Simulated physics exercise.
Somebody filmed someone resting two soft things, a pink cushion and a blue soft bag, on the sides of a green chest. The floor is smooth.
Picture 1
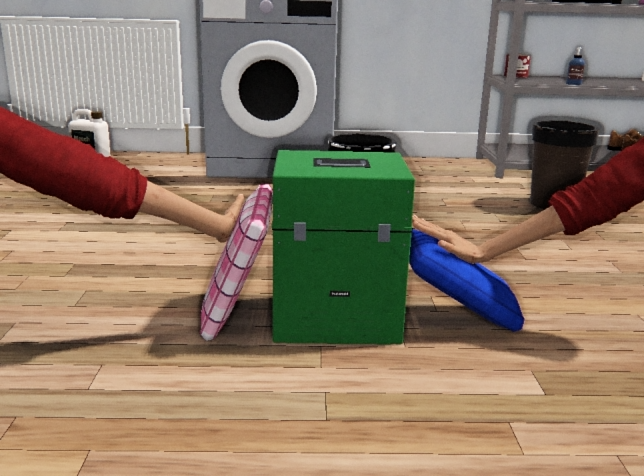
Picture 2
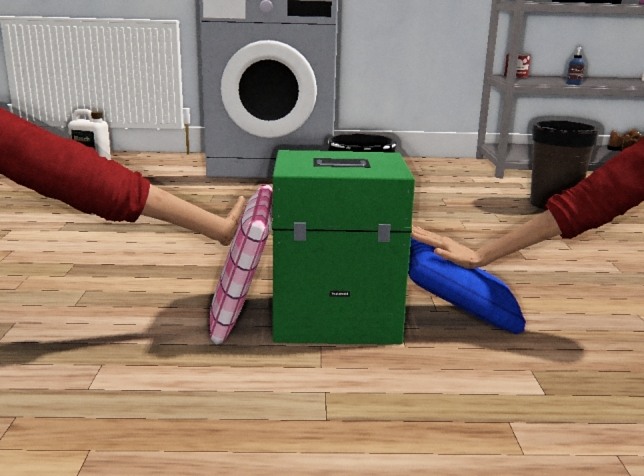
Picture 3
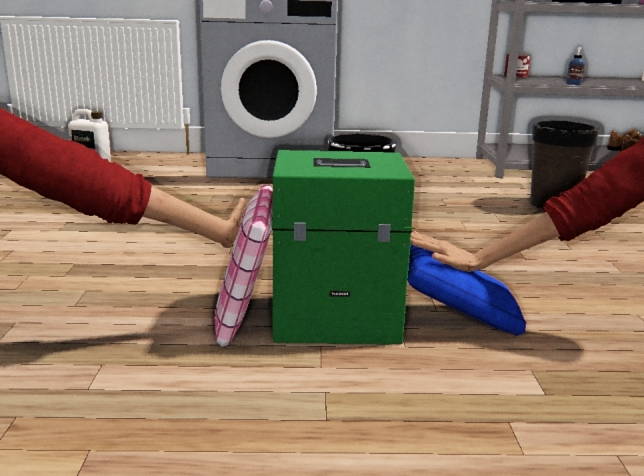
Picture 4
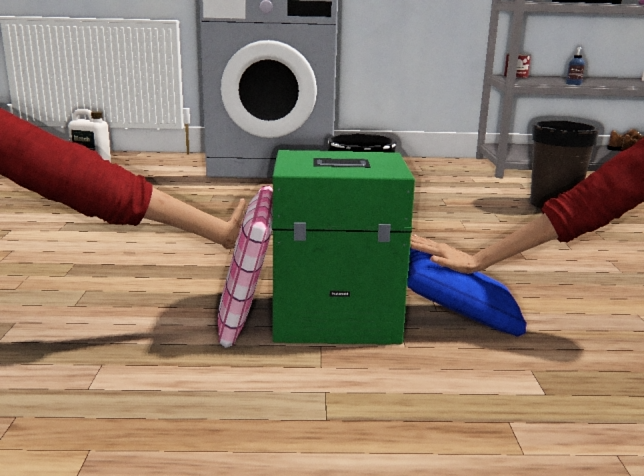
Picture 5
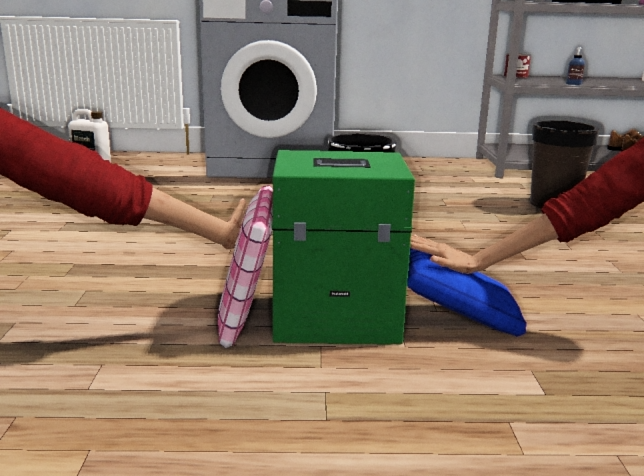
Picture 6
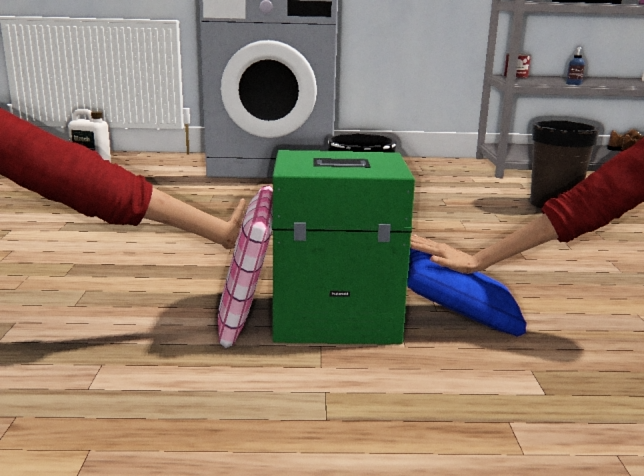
A pink checked cushion and a blue soft bag leaned against opposite sides of a green chest, a hand on each, and the cushion's foot shifted slightly inward before everything stayed nearly still.
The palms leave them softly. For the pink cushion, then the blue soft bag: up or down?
The pink cushion holds its lean, the blue soft bag slides down flat.
Then, 0.22 s past the final frame, cushion still up near (249, 262); soft bag flat on the floor near (462, 303).
Then, 0.44 s past the final frame, cushion still up near (248, 262); soft bag flat on the floor near (464, 306).
When it is over, cushion still up near (249, 262); soft bag flat on the floor near (463, 306). The pink cushion remains propped up and the blue soft bag slips and lies down.
